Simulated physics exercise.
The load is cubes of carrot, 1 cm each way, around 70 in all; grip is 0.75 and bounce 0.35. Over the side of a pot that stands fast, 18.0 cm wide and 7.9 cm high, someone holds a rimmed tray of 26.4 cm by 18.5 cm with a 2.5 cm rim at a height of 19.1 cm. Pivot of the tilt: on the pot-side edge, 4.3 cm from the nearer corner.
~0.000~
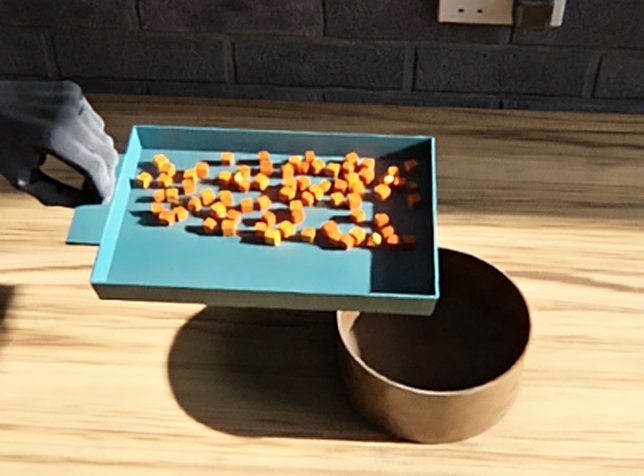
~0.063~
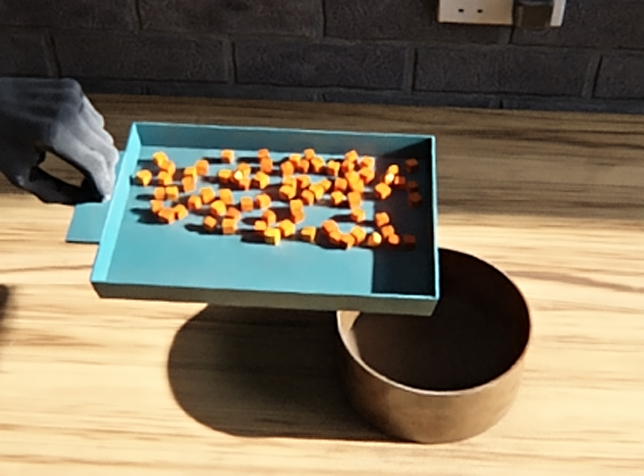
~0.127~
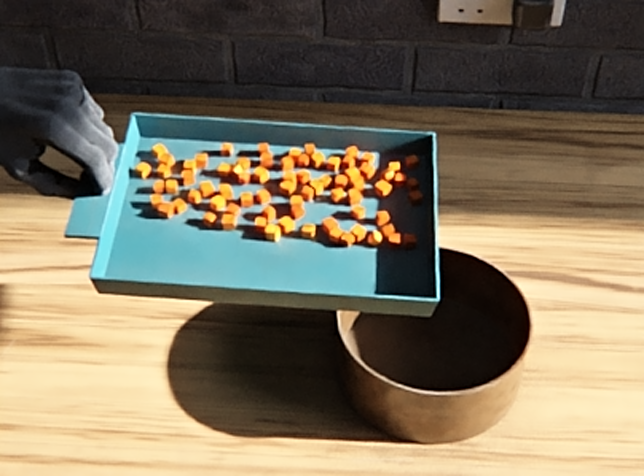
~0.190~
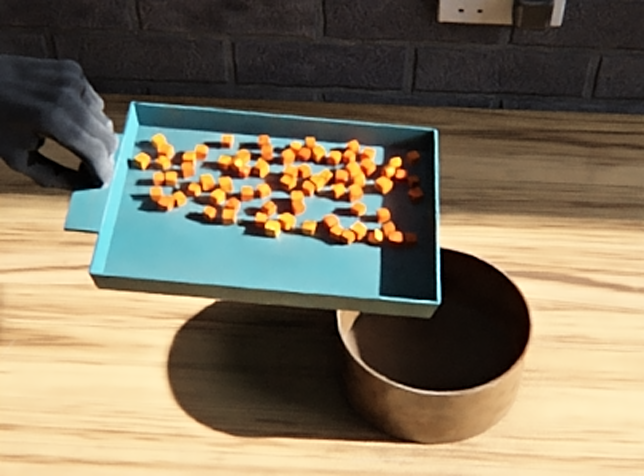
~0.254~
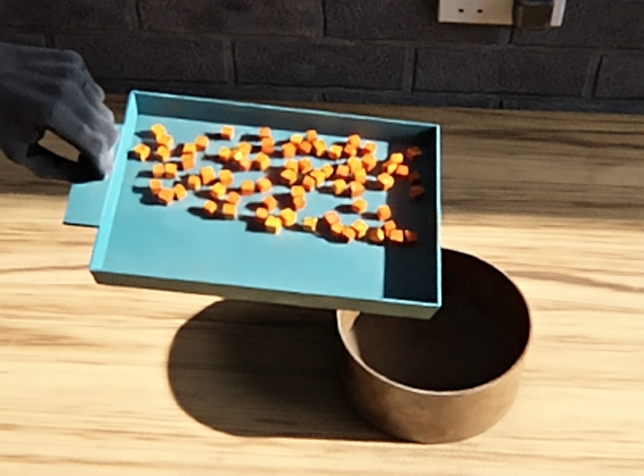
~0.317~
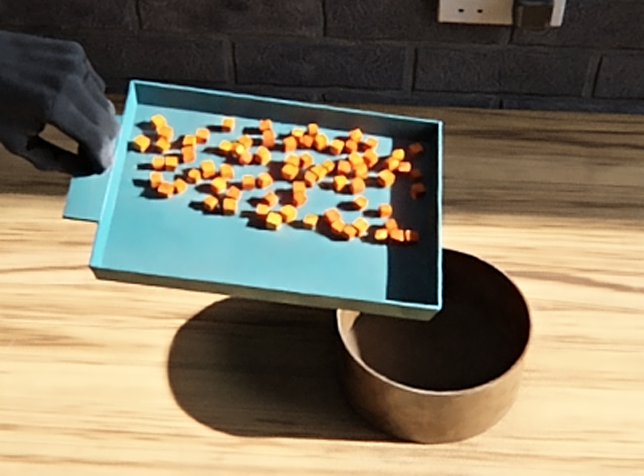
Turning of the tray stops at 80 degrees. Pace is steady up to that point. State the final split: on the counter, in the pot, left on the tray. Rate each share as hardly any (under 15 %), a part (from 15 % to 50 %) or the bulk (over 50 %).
Counter: A part; pot: Hardly any; tray: The bulk.
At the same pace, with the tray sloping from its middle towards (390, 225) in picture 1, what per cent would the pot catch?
10 %.
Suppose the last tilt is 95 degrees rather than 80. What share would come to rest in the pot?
Pot share: About 0 per cent.
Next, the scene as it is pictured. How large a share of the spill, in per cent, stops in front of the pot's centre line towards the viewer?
Near 100 in a hundred.
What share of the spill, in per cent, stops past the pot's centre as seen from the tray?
About 80 %.
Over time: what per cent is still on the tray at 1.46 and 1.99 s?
About 80, 75.
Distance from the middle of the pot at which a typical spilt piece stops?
I'd say around 24 centimetres.
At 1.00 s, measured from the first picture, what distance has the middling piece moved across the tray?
Displacement on the tray: About 10 cm.
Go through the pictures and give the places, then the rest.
Tray tilt 0 degrees, front corners at (96, 278) and (432, 293); middle of the pieces at (287, 195); pot at (435, 315), in the first picture.
Tray tilt 1 degrees, front corners at (95, 277) and (433, 294); middle of the pieces at (287, 193), in the second picture.
Tray tilt 3 degrees, front corners at (95, 273) and (433, 296), lowest corner right front; middle of the pieces at (287, 188), in the third picture.
Tray tilt 6 degrees, front corners at (95, 269) and (434, 298), lowest corner right front; middle of the pieces at (288, 183), in the fourth picture.
Tray tilt 9 degrees, front corners at (95, 265) and (435, 301), lowest corner right front; middle of the pieces at (289, 178), in the fifth picture.
Tray tilt 12 degrees, front corners at (95, 261) and (435, 303), lowest corner right front; middle of the pieces at (290, 173); pot at (435, 315). Its pace works out near 45 degrees a second, in the sixth picture.
After 1.00 s, tilt 44 degrees; the tray holds 100 %, the pot 0 %.
After 1.46 s, tilt 65 degrees; the tray holds 80 %, the pot 0 %.
After 1.99 s, tilt 80 degrees; the tray holds 75 %, the pot 0 %.
By 3.3 s all is still; counter 30 %, pot 0 %, tray 70 %.
